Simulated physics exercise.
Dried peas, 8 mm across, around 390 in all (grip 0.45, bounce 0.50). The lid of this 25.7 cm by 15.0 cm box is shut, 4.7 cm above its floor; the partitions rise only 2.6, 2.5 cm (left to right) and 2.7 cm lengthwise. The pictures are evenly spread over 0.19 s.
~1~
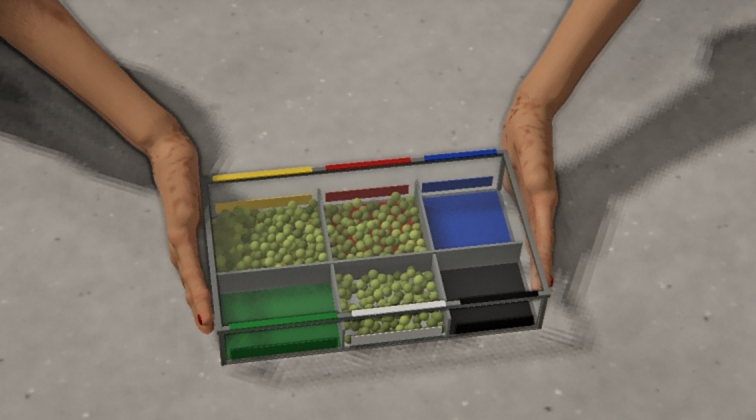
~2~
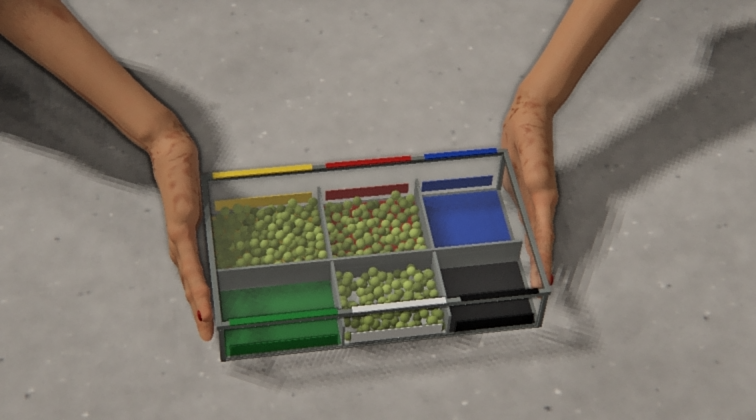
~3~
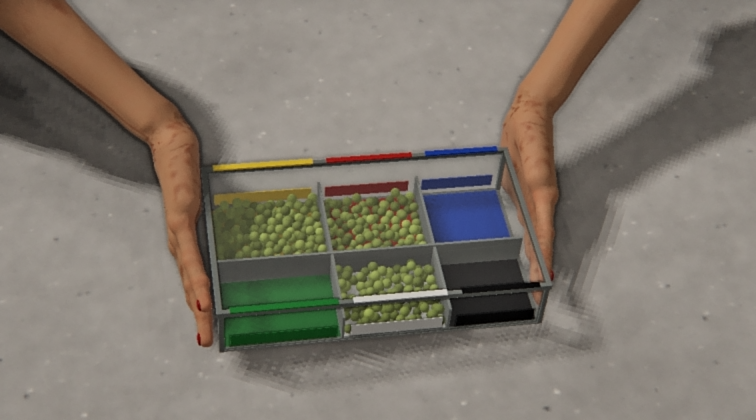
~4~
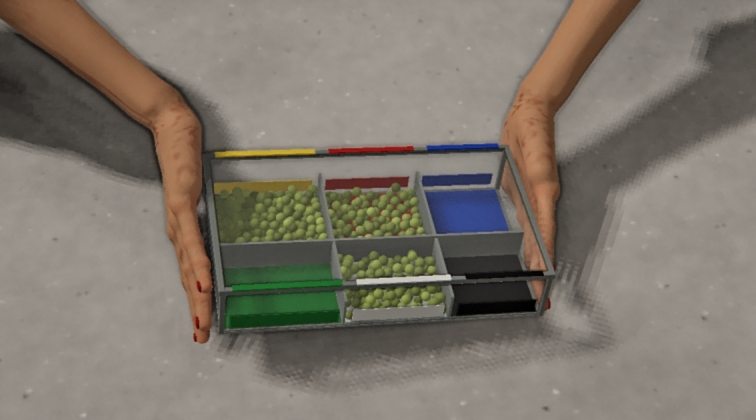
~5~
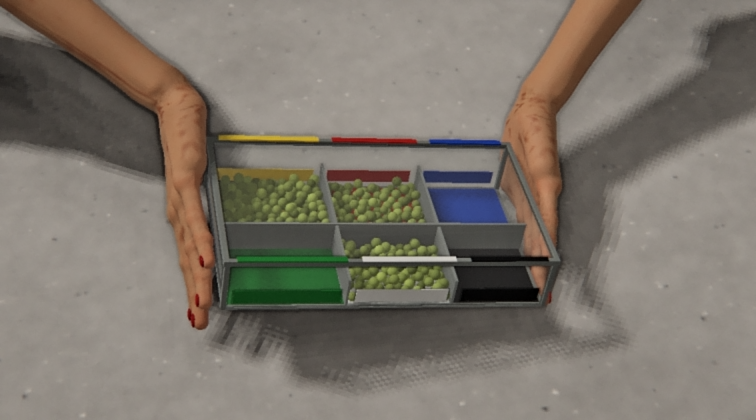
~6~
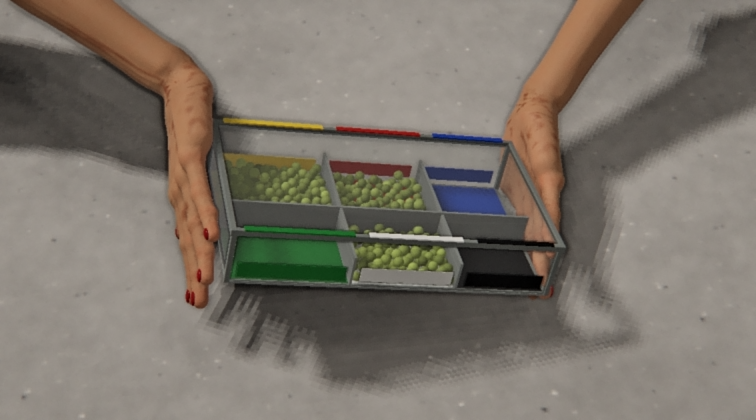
At first, two hands hold a clear, lidded box nearly level above a grey surface, with green peas in its yellow, red and white compartments. The hands then tilt it gradually, slowly and then more steeply, raising the front, especially at the left, while the peas remain in the same three compartments.
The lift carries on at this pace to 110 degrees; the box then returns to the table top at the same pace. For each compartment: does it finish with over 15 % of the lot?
Red: Over, blue: Over, green: Under, yellow: Over, white: Under, black: Under.
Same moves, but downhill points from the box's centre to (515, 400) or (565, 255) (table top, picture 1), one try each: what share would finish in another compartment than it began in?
About 75 and 95 per cent.
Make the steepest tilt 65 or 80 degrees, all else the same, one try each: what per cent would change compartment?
Some 15 and 35 per cent.
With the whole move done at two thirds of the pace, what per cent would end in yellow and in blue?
In that case yellow 30; blue 45.
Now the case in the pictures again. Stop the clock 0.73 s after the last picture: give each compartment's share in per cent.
Red 35; blue 15; green 0; yellow 35; white 15; black 5.
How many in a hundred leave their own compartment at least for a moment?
About 60 per cent.
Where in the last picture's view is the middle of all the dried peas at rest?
Around (396, 214).
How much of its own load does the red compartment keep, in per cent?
About 50 per cent.
Then, 0.73 s after the last picture, tilt 110 degrees; red 35 %, blue 15 %, yellow 35 %, white 15 %, black 5 %.
Then, 1.21 s after the last picture, tilt 49 degrees; red 30 %, blue 40 %, yellow 25 %.
Then, 1.77 s after the last picture, tilt 0 degrees; red 30 %, blue 40 %, yellow 25 %.
In the end, red 30 %, blue 40 %, green 0 %, yellow 25 %, white 0 %, black 0 %.
